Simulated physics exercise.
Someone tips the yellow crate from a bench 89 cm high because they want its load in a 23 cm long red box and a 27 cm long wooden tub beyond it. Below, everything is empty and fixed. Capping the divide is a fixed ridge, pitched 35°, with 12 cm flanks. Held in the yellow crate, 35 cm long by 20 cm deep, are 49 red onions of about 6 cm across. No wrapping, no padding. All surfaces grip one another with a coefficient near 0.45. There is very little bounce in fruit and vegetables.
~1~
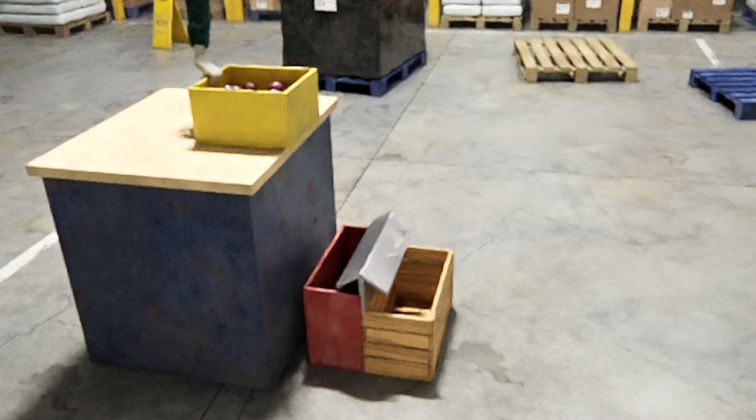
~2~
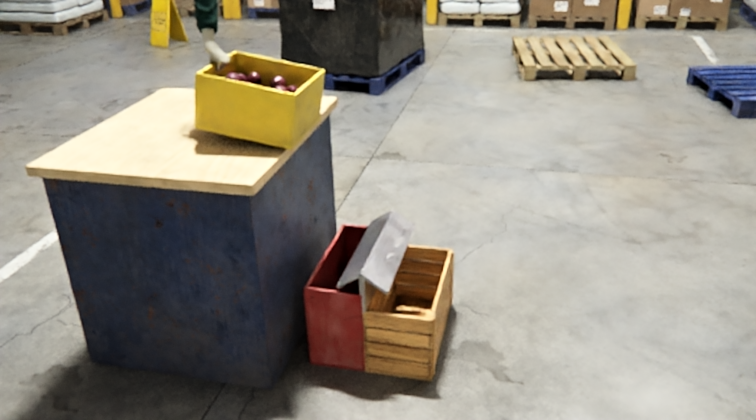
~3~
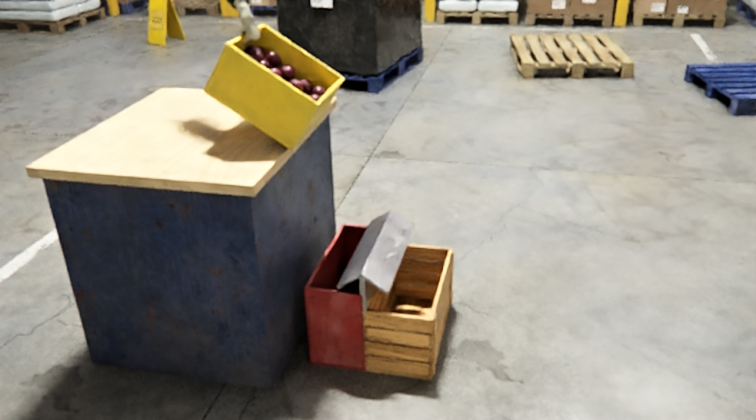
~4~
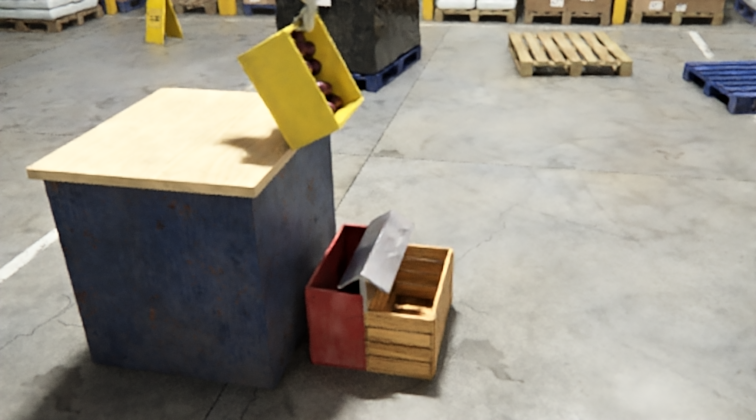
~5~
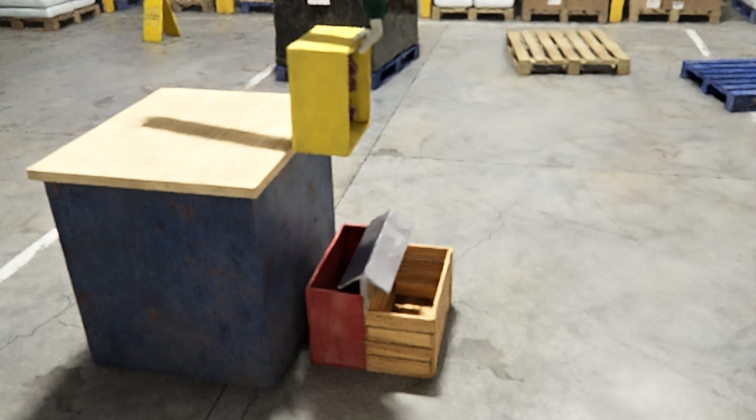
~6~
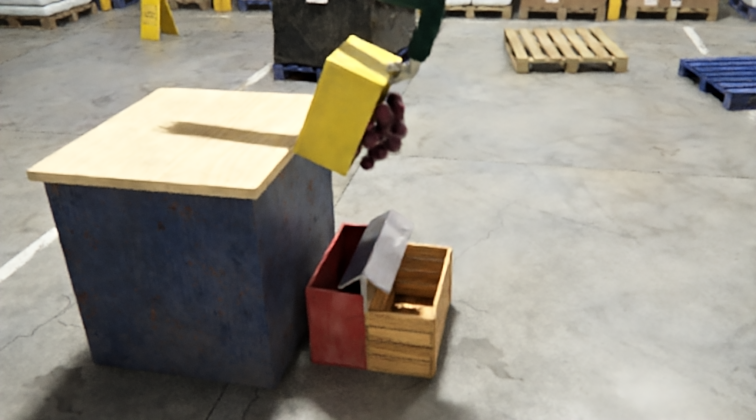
In a warehouse with a bare concrete floor, seen from slightly above, pallets and stacked boxes line the back. A yellow crate of dark red onions sits on a pale-topped, blue-sided bench at left, with a red box and a wooden tub on the floor beside it, a grey angled panel between them. A green-sleeved, gloved arm lifts and tips the crate rightward past the bench edge until onions tumble out.
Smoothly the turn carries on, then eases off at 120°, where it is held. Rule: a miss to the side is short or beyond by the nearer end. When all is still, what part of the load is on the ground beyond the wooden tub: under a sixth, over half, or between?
On the ground beyond the wooden tub: A majority of the red onions.
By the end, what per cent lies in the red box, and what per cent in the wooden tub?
Approx. 0 % / 35 %.
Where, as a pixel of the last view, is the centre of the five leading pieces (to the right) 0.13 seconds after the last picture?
(447, 214).
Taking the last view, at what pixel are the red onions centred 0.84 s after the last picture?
Somewhere near (522, 342) in pixels.
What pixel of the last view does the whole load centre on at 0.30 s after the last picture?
I'd put the middle close to (439, 275) in the last view.
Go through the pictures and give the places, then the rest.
In the first picture (we follow the rim corner now nearest the camera), yellow crate at (283, 93); wooden tub at (429, 319); tilt 0°; nothing out yet.
Yellow crate at (293, 94); tilt 9°, in the second picture.
Yellow crate at (316, 102); tilt 33°, in the third picture.
Yellow crate at (339, 125); tilt 63°, in the fourth picture.
Yellow crate at (349, 153); tilt 92°, in the fifth picture.
Yellow crate at (347, 173); wooden tub at (430, 318); tilt 113°; 16 out, the lowest onion at (376, 153), in the sixth picture.
Then, 0.13 s after the last picture, tilt 120°; 13 still in the yellow crate and 36 in the air.
Then, 0.30 s after the last picture, tilt 120°; 5 in the wooden tub, 8 on the ground beyond the wooden tub and 36 in the air.
Then, 0.54 s after the last picture, tilt 120°; 13 in the wooden tub, 23 on the ground beyond the wooden tub and 13 in the air.
When it is over (0.84 s after the last picture), 16 in the wooden tub and 33 on the ground beyond the wooden tub. Asked share, 33 of 49, 67 per cent.
